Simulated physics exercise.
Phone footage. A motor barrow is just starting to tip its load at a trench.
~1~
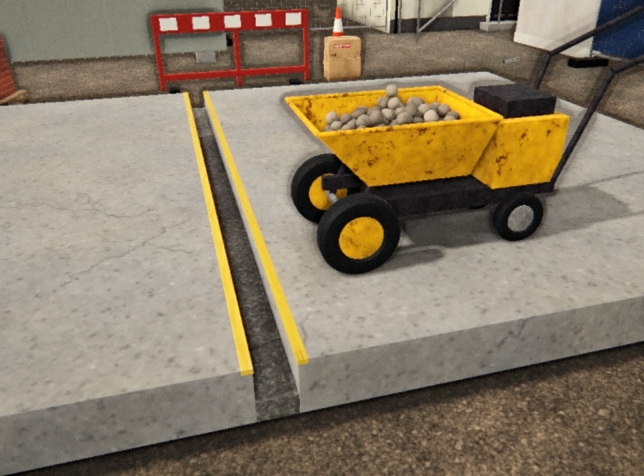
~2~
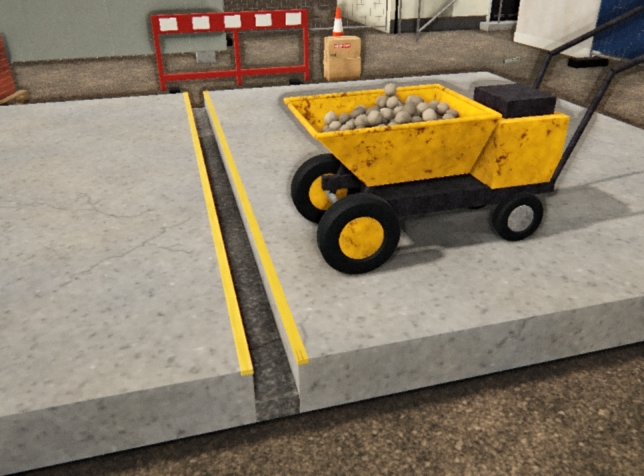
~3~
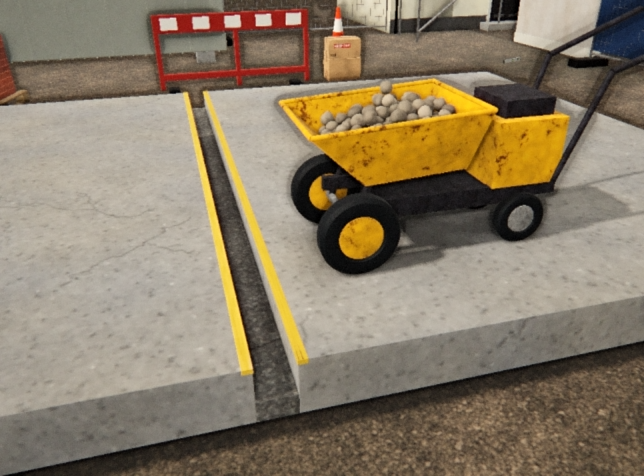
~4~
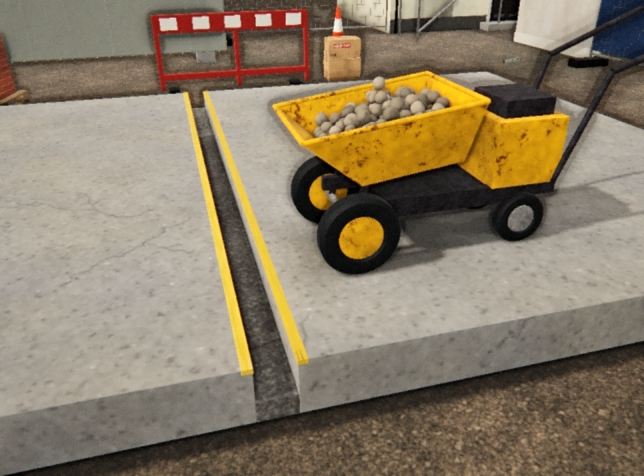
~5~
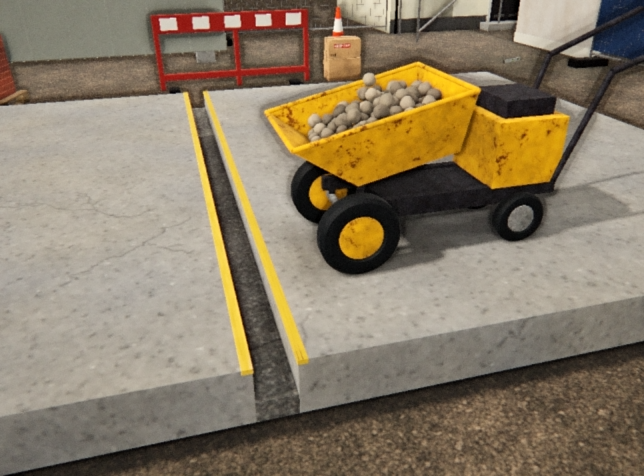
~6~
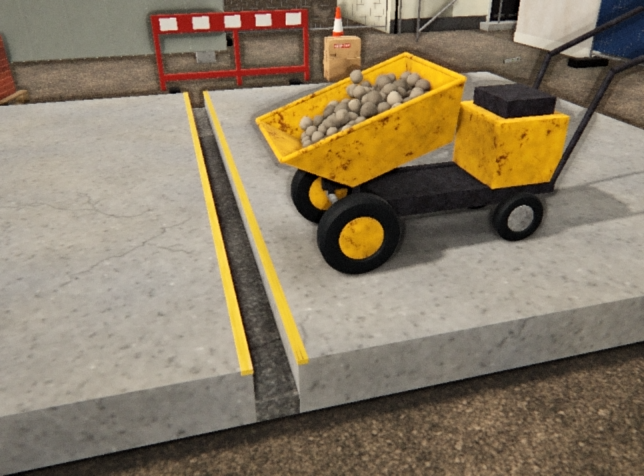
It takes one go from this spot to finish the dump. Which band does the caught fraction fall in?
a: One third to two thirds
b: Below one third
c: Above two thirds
The answer is b.
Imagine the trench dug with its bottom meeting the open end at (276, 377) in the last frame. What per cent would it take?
I'd put it at some 10 in a hundred.
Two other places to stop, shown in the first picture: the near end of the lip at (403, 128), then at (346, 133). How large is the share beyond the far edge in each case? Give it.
10 and 40 percent, in that order.
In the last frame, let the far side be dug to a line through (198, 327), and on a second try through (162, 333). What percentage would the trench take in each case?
First try: About 70 %; second try: About 90 %.
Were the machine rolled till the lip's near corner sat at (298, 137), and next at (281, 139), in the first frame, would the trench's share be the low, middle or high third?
Try one, below one third; try two, less than a third.
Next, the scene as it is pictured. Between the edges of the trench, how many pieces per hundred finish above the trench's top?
About 20 per cent.
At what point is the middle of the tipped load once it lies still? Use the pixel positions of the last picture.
It settles centred around (178, 258).
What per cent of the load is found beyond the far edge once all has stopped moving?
80 per cent.
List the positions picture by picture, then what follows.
The first frame shows lip of the skip (319, 136), level; top of the load (401, 115), river pebbles; first edge of the trench (286, 312); far edge (236, 320), the trench under half as wide as the skip, and about as deep as wide.
The second frame shows lip of the skip (317, 136), level; top of the load (400, 114).
The third frame shows lip of the skip (311, 139), tipped barely; top of the load (413, 110).
The fourth frame shows lip of the skip (303, 144), tipped a little; top of the load (406, 106).
The fifth frame shows lip of the skip (293, 151), tipped a little; top of the load (398, 100).
The sixth frame shows lip of the skip (282, 161), tipped clearly; top of the load (401, 95); first edge of the trench (286, 312); far edge (236, 320).
Just after the last frame, skip tipped steeply; every one in the skip.
A moment on, skip tipped right over; roughly two thirds in the skip; just a few in or heaped over the trench; roughly a quarter beyond it; just a few falling.
Further on, skip tipped right over; about a tenth in the skip; about a tenth in or heaped over the trench; the larger part beyond it.
When it is over, skip tipped right over; about a tenth in the skip; about a tenth in or heaped over the trench; the larger part beyond it.
